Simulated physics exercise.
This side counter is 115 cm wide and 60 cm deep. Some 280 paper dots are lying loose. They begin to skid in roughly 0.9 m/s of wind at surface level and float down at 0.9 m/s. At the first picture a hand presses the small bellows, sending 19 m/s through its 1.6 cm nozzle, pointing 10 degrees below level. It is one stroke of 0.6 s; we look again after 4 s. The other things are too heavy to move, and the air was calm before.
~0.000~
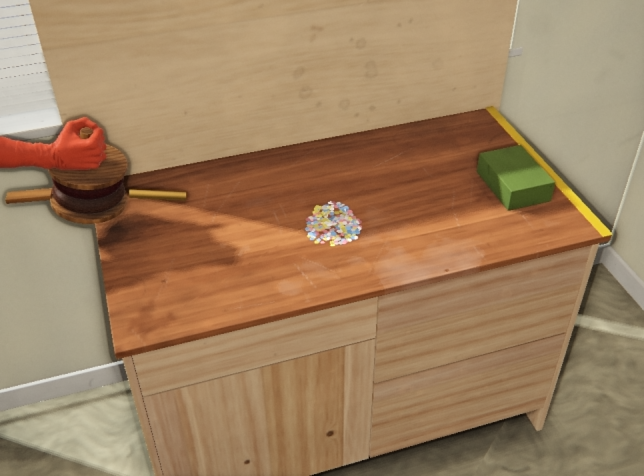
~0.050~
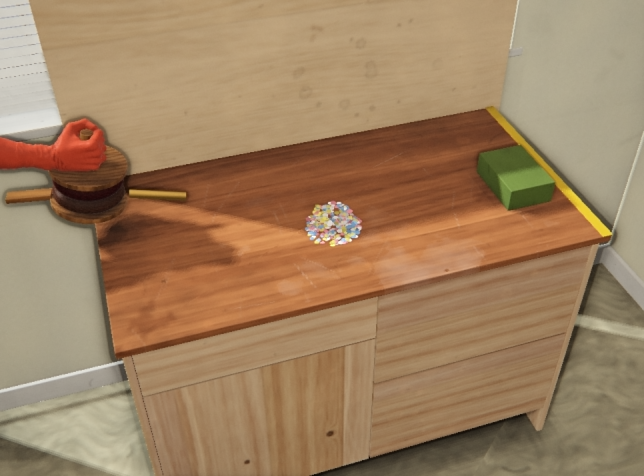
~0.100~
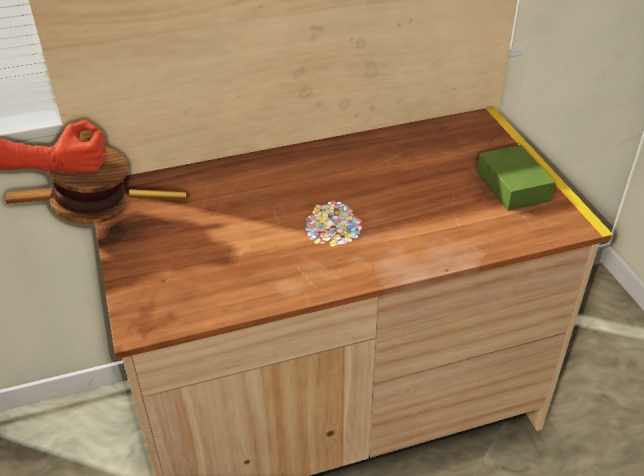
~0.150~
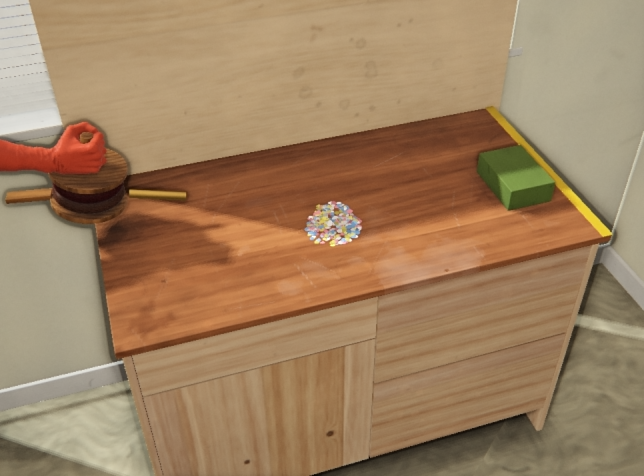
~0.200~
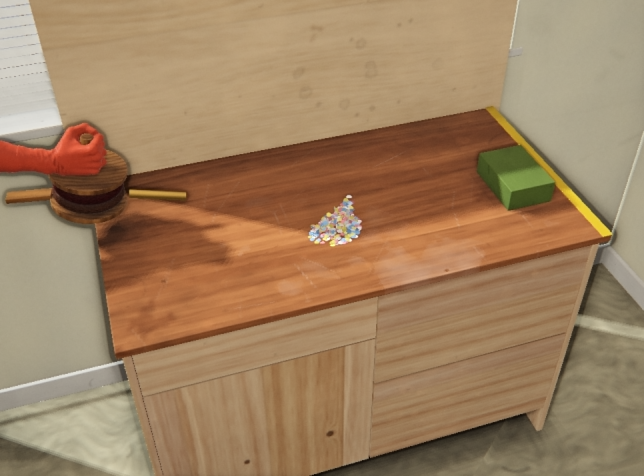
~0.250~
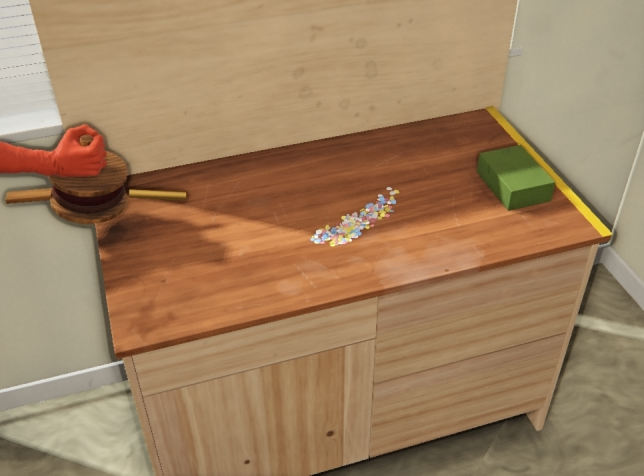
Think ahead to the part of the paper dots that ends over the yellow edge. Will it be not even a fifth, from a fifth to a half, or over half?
Of the paper dots, under a fifth end over the yellow edge.
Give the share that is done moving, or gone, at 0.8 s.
Some 1 per cent.
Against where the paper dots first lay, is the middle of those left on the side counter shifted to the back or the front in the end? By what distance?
Towards the front, some 20 cm.
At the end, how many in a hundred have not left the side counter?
Some 30 per cent.
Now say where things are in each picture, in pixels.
In the first picture, the middle of the paper dots is near (334, 224), none has stirred yet and the mouth of the small bellows is at (186, 196).
In the second picture, the middle of the paper dots is near (334, 223), none has stirred yet and the yellow edge is centred on (546, 164).
In the third picture, the middle of the paper dots is near (334, 223), none has stirred yet and the top of a block is at (517, 167).
In the fourth picture, the middle of the paper dots is near (334, 223) and none has stirred yet.
In the fifth picture, the middle of the paper dots is near (340, 224), the farthest in sight from the small bellows is at (359, 227) and about 20 % have left their places.
In the sixth picture, the middle of the paper dots is near (353, 225), the farthest in sight from the small bellows is at (396, 192) and about 60 % have left their places.
After 0.8 s the count stands so, 2 % are over the yellow edge; the middle of those left on the top is near (495, 242).
After 1.3 s the count stands so, 5 % are over the yellow edge; the middle of those left on the top is near (509, 252).
After 2.2 s the count stands so, 5 % are over the yellow edge; the middle of those left on the top is near (509, 252).
After 4.0 s, at the end, 5 % are over the yellow edge; the middle of those left on the top is near (509, 252).
